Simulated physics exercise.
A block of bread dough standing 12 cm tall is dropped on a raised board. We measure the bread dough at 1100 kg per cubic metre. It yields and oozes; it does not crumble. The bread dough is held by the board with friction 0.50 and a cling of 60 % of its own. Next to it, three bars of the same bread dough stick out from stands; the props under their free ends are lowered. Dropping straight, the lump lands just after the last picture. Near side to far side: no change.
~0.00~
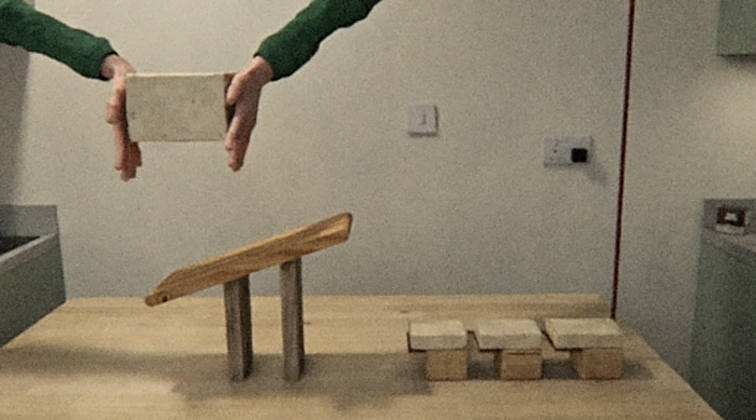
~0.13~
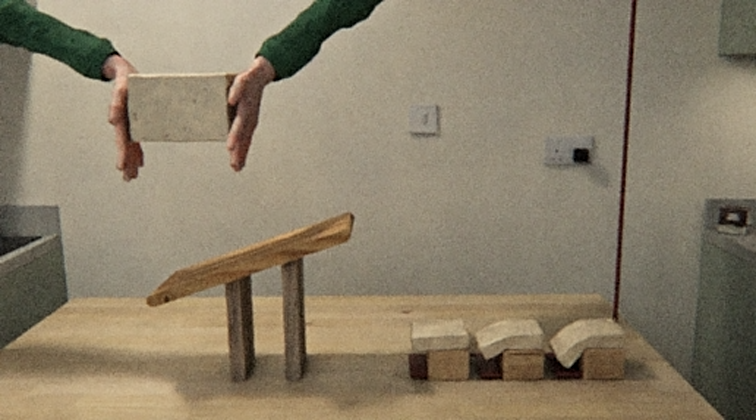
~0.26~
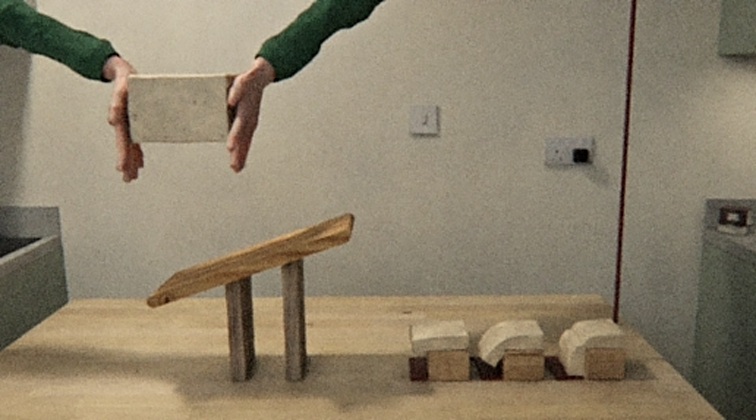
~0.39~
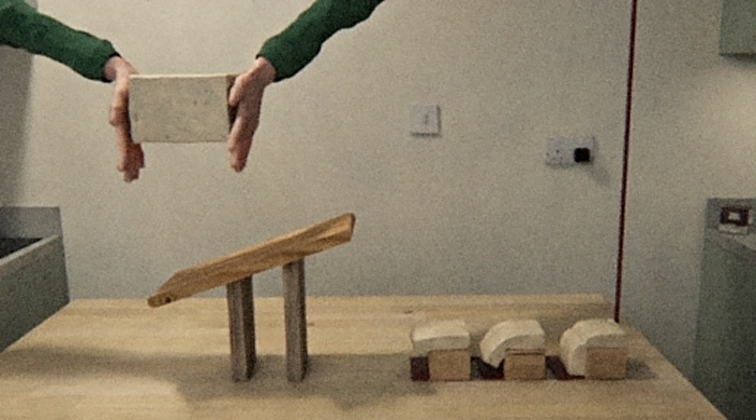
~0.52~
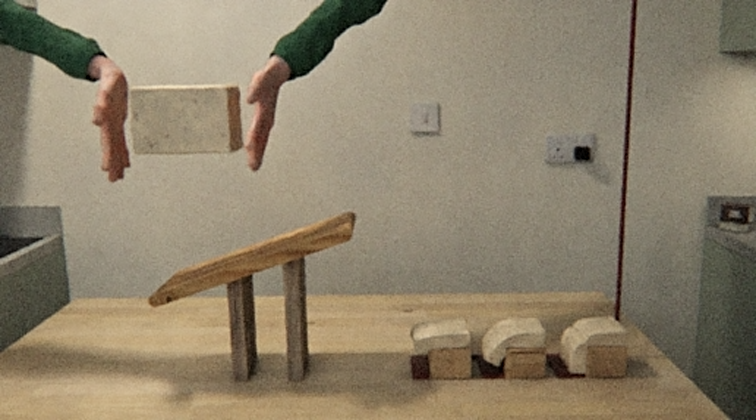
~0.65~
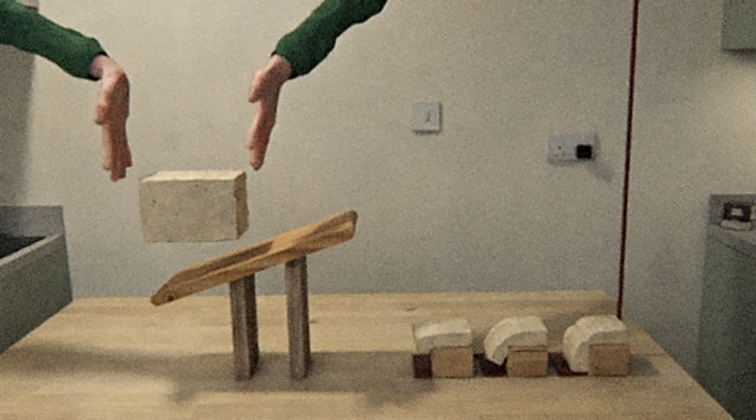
Two hands in green sleeves hold a pale, cream-coloured block of dough at the upper left, seen from the front across a light wooden table against a grey wall. Below it, a slanted brown board rests on two uprights, with three short pale bars on wooden blocks at right. The bars sag leftward, the left one least, then the hands part and the block drops toward the board.
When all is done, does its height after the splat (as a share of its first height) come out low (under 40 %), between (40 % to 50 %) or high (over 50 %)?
High.
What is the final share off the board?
Some 45 percent lies off the board.
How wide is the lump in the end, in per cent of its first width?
90 %.
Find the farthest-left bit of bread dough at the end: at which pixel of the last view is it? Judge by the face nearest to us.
Near (153, 290).
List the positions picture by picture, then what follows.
Top of the bread dough at (201, 74); bar tips down by 0, 0, 0 (left to right), in the first picture.
Top of the bread dough at (203, 75); bar tips down by 5 mm, 2.2 cm, 4.2 cm (left to right), in the second picture.
Top of the bread dough at (202, 75); bar tips down by 8 mm, 3.8 cm, 6.2 cm (left to right), in the third picture.
Top of the bread dough at (203, 75); bar tips down by 1.0 cm, 4.1 cm, 6.2 cm (left to right), in the fourth picture.
Top of the bread dough at (204, 87); bar tips down by 1.1 cm, 4.2 cm, 6.2 cm (left to right), in the fifth picture.
Top of the bread dough at (212, 178); bar tips down by 1.2 cm, 4.2 cm, 6.2 cm (left to right), in the sixth picture.
After 0.76 s, it stands 68 % of its first height and none has gone off the board.
After 0.89 s, it stands 69 % of its first height and 7 % has gone off the board.
After 1.03 s, it stands 69 % of its first height and 45 % has gone off the board.
After 1.16 s, it stands 69 % of its first height and 45 % has gone off the board.
After 1.26 s, at the end, it stands 69 % of its first height and 45 % has gone off the board.
